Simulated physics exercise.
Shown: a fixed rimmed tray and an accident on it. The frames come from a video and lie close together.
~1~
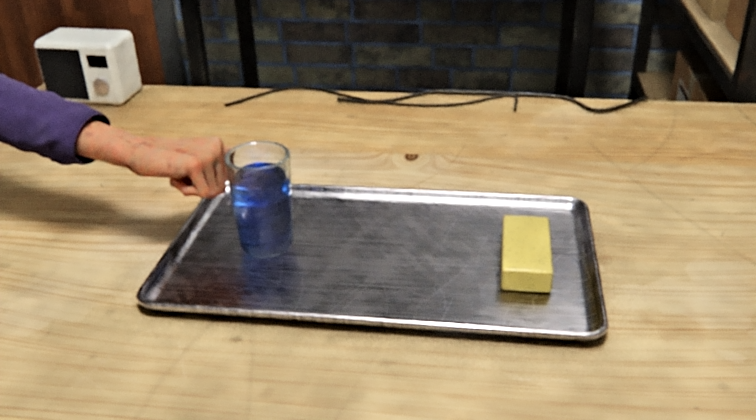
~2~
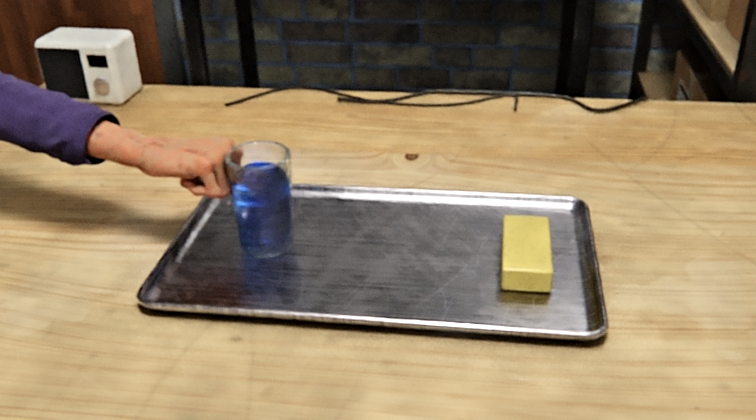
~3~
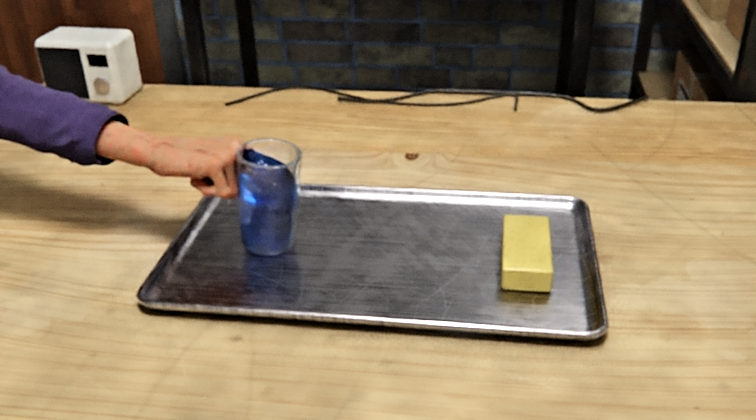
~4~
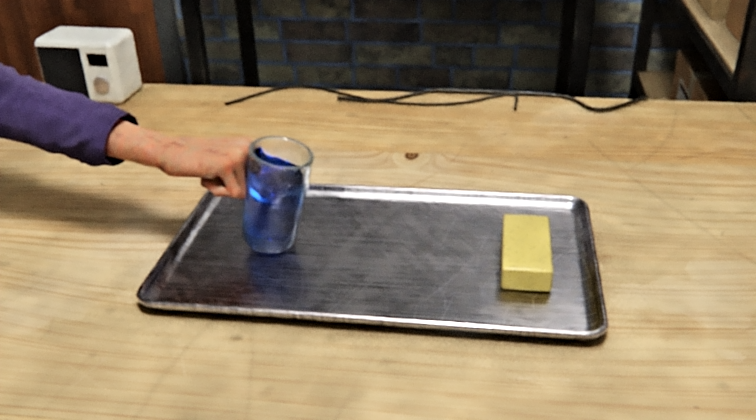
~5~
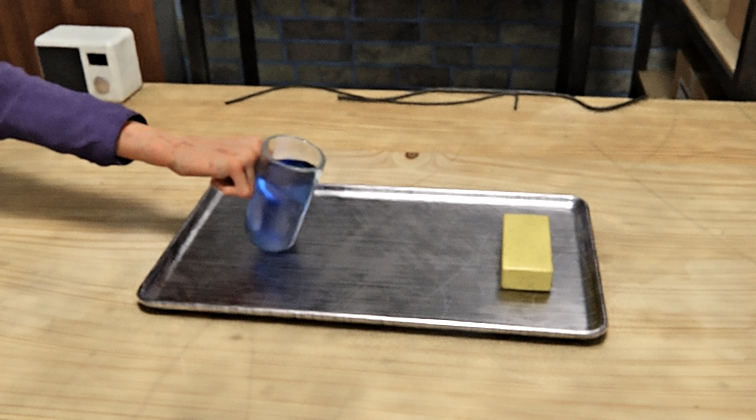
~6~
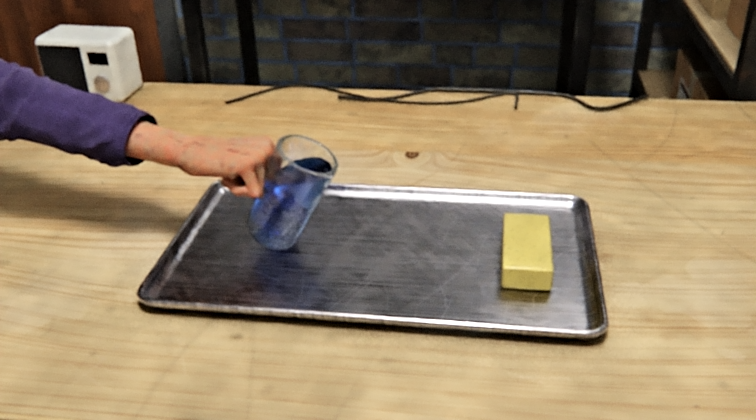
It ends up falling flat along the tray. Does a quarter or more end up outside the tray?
No.
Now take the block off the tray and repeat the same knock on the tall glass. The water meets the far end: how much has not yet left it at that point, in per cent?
Tall glass content at that instant: ~ 55 per cent.
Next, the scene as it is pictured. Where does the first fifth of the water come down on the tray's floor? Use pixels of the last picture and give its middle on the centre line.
(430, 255).
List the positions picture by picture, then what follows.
The first picture shows tilt 0°; right rim (287, 158); surface from (234, 170) to (287, 173); the tray's far rim is at (595, 259); a block is fixed to the tray further along.
The second picture shows tilt 0°; right rim (287, 158); surface from (235, 170) to (287, 173).
The third picture shows tilt 6°; right rim (299, 158); surface from (243, 149) to (296, 176).
The fourth picture shows tilt 13°; right rim (311, 161); surface from (254, 151) to (305, 174).
The fifth picture shows tilt 20°; right rim (323, 164); surface from (262, 167) to (318, 169).
The sixth picture shows tilt 27°; right rim (335, 169); surface from (268, 176) to (333, 165).
A moment on, the tall glass is falling and 100 per cent is in the glass, 0 on the tray and 0 above or beyond its rim.
Next, the tall glass lies on its side and 71 per cent is in the glass, 21 on the tray and 9 above or beyond its rim.
Then the tall glass lies on its side and 40 per cent is in the glass, 38 on the tray and 22 above or beyond its rim.
Later the tall glass lies on its side and 21 per cent is in the glass, 69 on the tray and 9 above or beyond its rim.
Finally, 91 per cent is held by tray and glass, 9 is off the tray.
